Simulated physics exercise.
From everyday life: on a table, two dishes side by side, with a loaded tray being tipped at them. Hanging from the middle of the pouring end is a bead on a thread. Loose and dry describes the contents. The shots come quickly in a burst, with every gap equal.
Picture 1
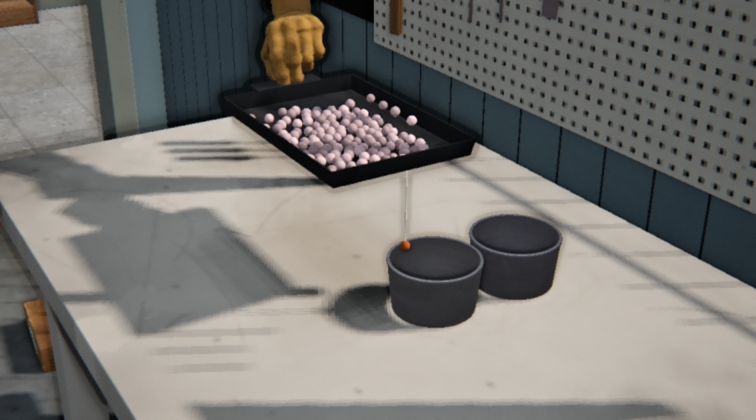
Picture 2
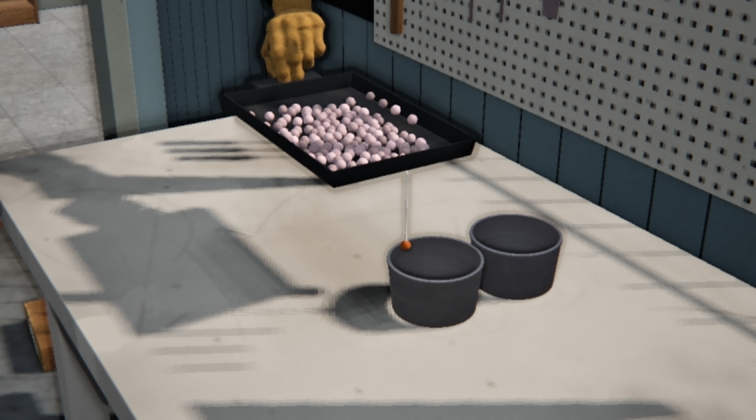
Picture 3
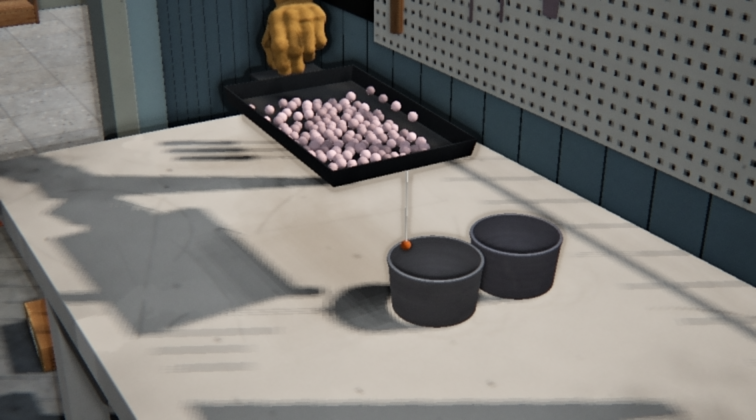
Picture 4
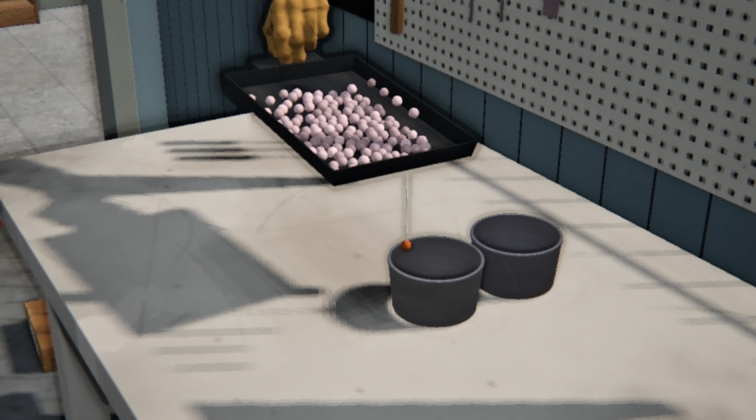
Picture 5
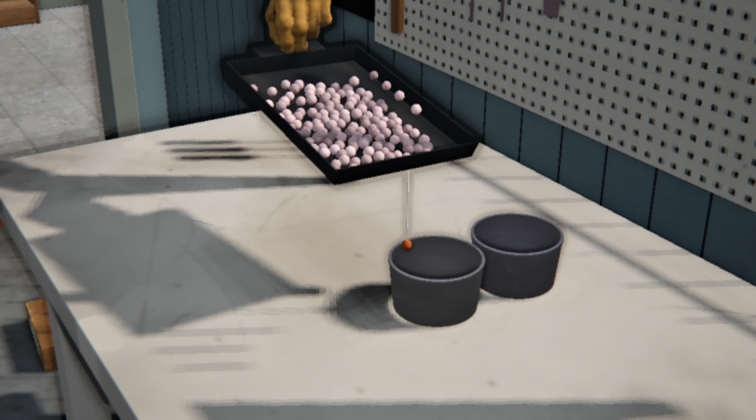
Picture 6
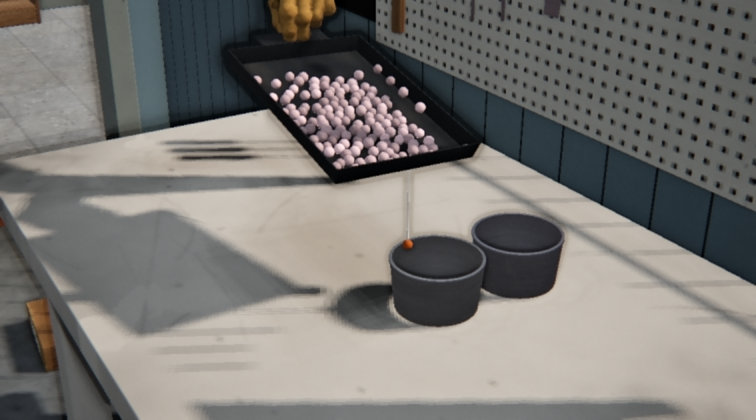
At first, a black tray of pale pink balls sits nearly level above a pale worktop, near two dark round dishes and a small orange bead on a thread. Then the yellow-gloved hand raises the tray's far end slightly, and the balls shift a little within it while the dishes stay put.
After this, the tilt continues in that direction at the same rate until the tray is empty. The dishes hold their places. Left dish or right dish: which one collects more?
The left one.
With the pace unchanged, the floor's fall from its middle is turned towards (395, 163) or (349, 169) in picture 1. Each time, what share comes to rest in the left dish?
First case: 30 %; second case: 0 %.
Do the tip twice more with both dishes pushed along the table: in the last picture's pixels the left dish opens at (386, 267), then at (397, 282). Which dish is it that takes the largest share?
In the first try it's the right-side dish, and in the second it's the right-side dish.
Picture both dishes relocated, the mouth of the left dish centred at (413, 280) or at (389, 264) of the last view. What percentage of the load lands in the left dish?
Close to 30 in a hundred, then close to 0 in a hundred.
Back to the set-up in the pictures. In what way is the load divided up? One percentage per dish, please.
Around 50 in a hundred in the left dish and around 10 in a hundred in the right dish.
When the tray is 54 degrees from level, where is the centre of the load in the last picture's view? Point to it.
Somewhere about pixel (406, 125).
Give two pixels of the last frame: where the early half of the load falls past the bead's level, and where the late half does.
Close to (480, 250), then close to (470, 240).
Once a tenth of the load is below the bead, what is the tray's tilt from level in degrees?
Roughly 75 degrees.
Just after the last frame, tray tipped steeply; every one on the tray.
A moment on, tray tipped right over; roughly a quarter on the tray; roughly a quarter in the left dish; about a tenth in the right dish; roughly a quarter outside both; about a tenth in the air.
Further on, tray tipped past a quarter turn; roughly half in the left dish; about a tenth in the right dish; roughly a third outside both.
When it is over, tray tipped past a quarter turn; roughly half in the left dish; about a tenth in the right dish; roughly a third outside both.
